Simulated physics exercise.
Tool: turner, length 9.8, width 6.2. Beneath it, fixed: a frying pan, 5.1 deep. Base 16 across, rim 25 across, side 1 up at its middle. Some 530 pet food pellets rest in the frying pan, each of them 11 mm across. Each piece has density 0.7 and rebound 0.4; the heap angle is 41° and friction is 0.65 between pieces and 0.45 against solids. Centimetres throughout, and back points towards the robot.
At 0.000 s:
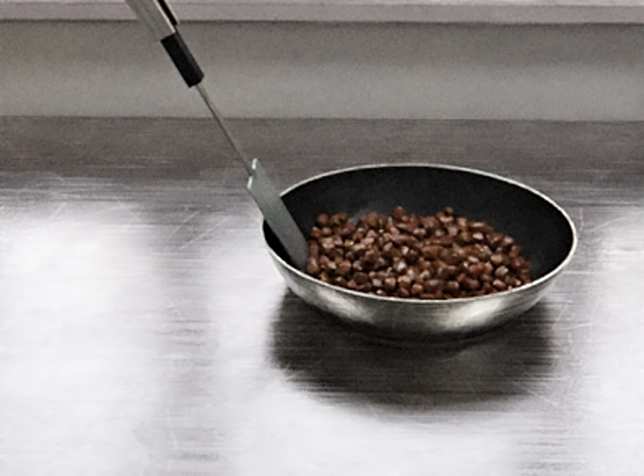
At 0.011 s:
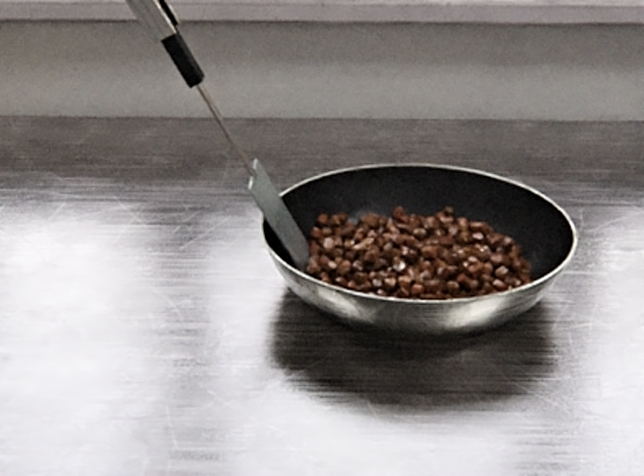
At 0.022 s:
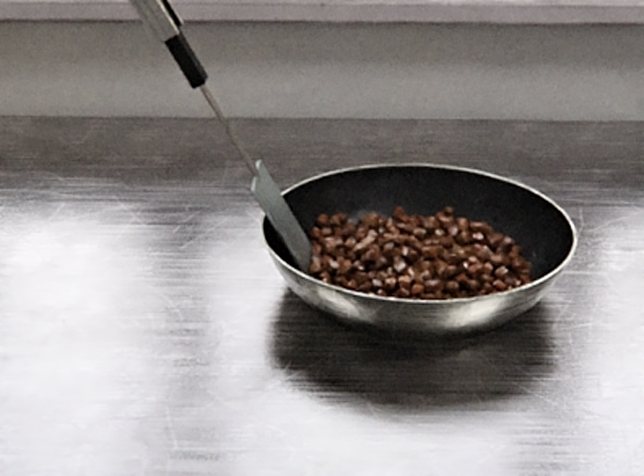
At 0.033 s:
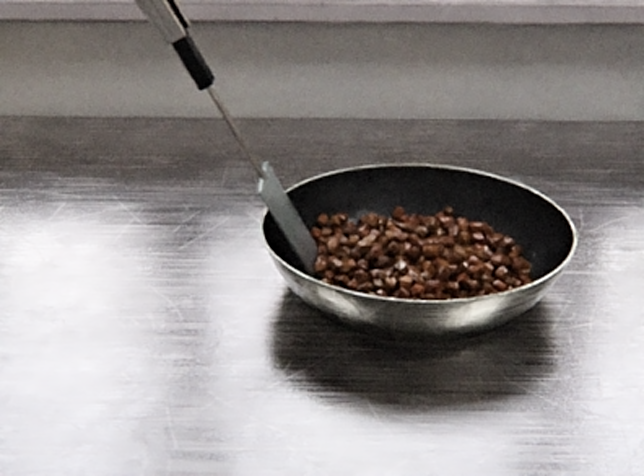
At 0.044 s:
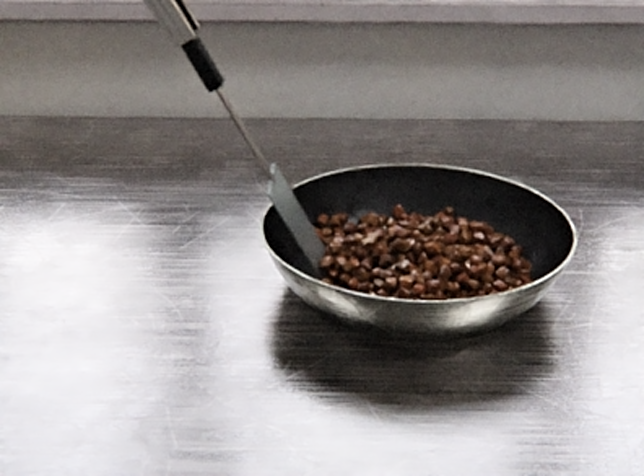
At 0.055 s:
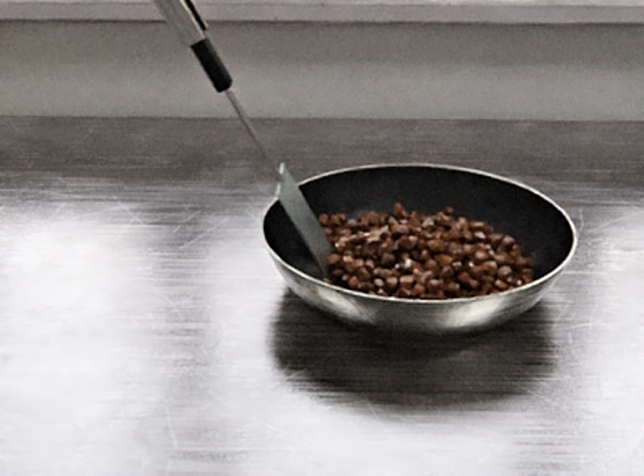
On a shiny metal surface, a frying pan full of small brown pellets sat still while a turner, its blade tilted inside the left rim, slid slightly to the right against the heap.
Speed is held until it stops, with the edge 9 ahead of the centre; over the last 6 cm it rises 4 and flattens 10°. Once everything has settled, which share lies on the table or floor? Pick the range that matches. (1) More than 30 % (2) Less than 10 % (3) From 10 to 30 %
Option 3: From 10 to 30 %.
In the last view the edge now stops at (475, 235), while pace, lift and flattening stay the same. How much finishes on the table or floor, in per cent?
I'd put it near 0 per cent.
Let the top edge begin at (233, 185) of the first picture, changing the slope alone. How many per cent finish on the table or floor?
10 percent or so.
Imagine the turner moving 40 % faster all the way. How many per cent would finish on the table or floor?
About 20 in a hundred.
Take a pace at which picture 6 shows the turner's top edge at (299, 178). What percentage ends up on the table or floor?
Estimate: Close to 20 %.
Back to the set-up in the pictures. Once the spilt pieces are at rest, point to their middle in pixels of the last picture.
I'd point to somewhere close to (638, 287).
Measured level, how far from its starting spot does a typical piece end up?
The figure is about 3 cm.
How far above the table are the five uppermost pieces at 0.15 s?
Estimated height above table: Approx. 4 cm.
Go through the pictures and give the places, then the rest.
The first picture shows turner top edge at (252, 173), sloping 62°; upper third of the load around (414, 256), from x 310 to 530, top at y 210; 530 in the frying pan.
The second picture shows turner top edge at (253, 173), sloping 62°; upper third of the load around (414, 256), from x 315 to 530, top at y 210.
The third picture shows turner top edge at (256, 174), sloping 62°; upper third of the load around (413, 256), from x 315 to 530, top at y 210.
The fourth picture shows turner top edge at (262, 176), sloping 62°; upper third of the load around (415, 256), from x 315 to 530, top at y 210.
The fifth picture shows turner top edge at (271, 177), sloping 62°; upper third of the load around (411, 253), from x 315 to 530, top at y 210.
The sixth picture shows turner top edge at (280, 178), sloping 62°; upper third of the load around (414, 251), from x 315 to 530, top at y 210; 530 in the frying pan.
After 0.15 s, sloping 62°, highest piece 5 above the table; 530 in the frying pan.
After 0.24 s, sloping 59°, highest piece 7 above the table; 530 in the frying pan.
After 0.48 s, sloping 52°, highest piece 8 above the table; 438 in the frying pan, 66 on the table or floor, 26 on the blade or in flight.
After 1.53 s, sloping 52°, highest piece 5 above the table; 438 in the frying pan, 92 on the table or floor.
At rest, 438 in the frying pan, 92 on the table or floor. That is 17 % on the table or floor.
